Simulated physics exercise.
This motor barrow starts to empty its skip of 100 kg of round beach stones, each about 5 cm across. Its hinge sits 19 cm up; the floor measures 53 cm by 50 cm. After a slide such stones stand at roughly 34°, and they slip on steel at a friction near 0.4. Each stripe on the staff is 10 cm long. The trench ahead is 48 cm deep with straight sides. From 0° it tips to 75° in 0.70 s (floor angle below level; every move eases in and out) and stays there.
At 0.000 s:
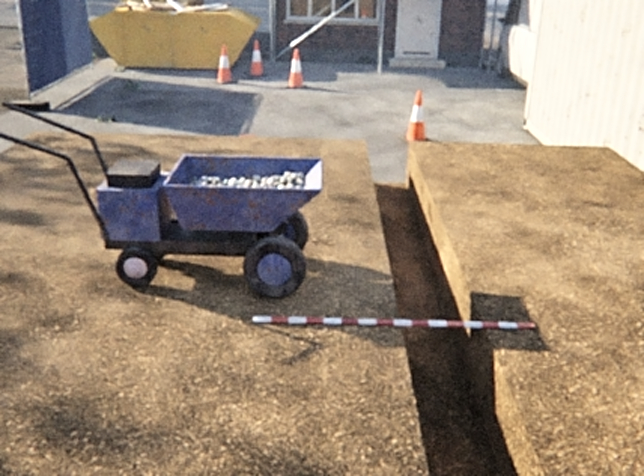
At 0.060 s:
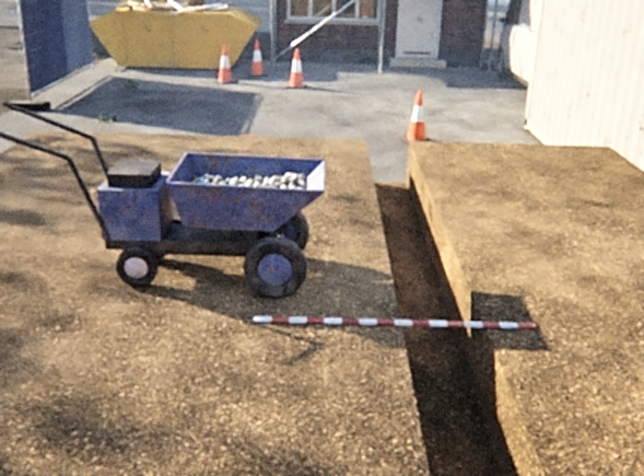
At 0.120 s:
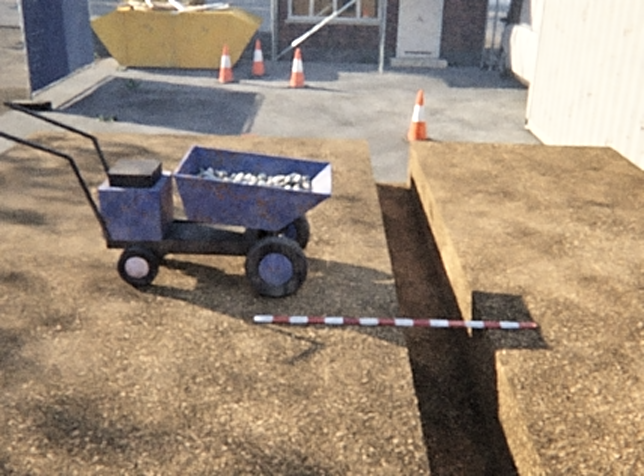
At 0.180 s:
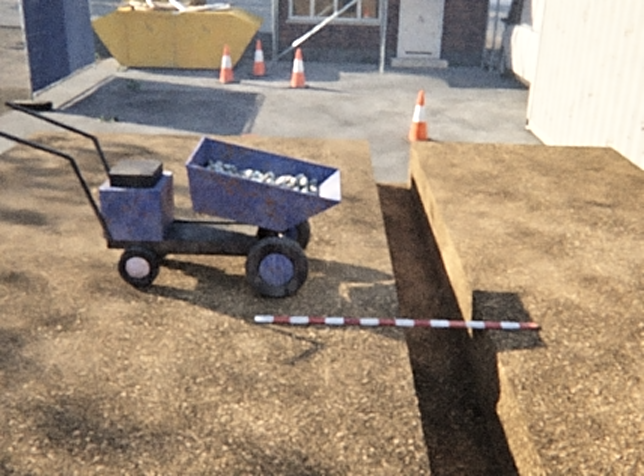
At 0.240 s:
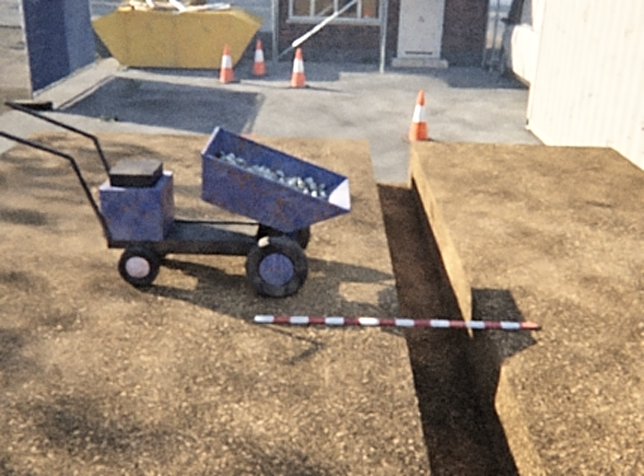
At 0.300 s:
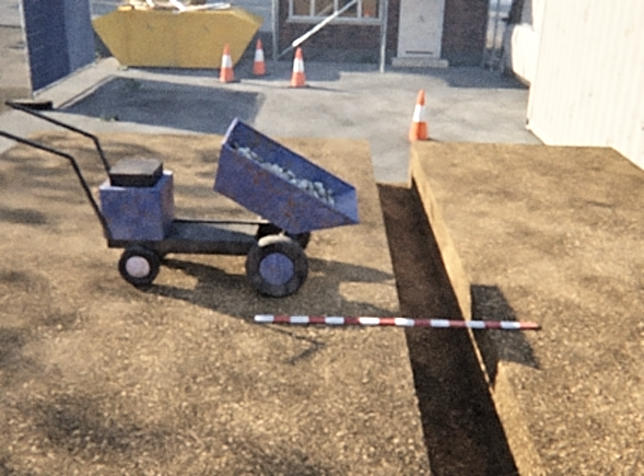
The blue skip of a motor barrow tilts steadily forward, its load of stones still inside.
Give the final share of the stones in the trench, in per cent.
Roughly 69 per cent ends in the trench.
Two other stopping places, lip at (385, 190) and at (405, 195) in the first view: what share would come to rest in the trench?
About 90 and 55 per cent.
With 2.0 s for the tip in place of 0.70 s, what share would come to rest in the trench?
In that case some 65 per cent.
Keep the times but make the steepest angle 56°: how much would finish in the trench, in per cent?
It would be near 85 per cent.
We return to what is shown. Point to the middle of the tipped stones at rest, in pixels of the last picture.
Their middle is at about (434, 337).
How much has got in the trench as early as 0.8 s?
Some 15 per cent.
After 0.5 s the floor is at 63°; 100 % in the skip; the foremost stones are at (357, 243).
After 0.8 s the floor is at 75°; 70 % in the skip, 14 % short of the trench, 16 % in the trench; the foremost stones are at (426, 288).
After 1.1 s the floor is at 75°; 17 % in the skip, 17 % short of the trench, 66 % in the trench; the foremost stones are at (485, 313).
After 3.1 s the floor is at 75°; 12 % in the skip, 18 % short of the trench, 69 % in the trench; the foremost stones are at (530, 326).
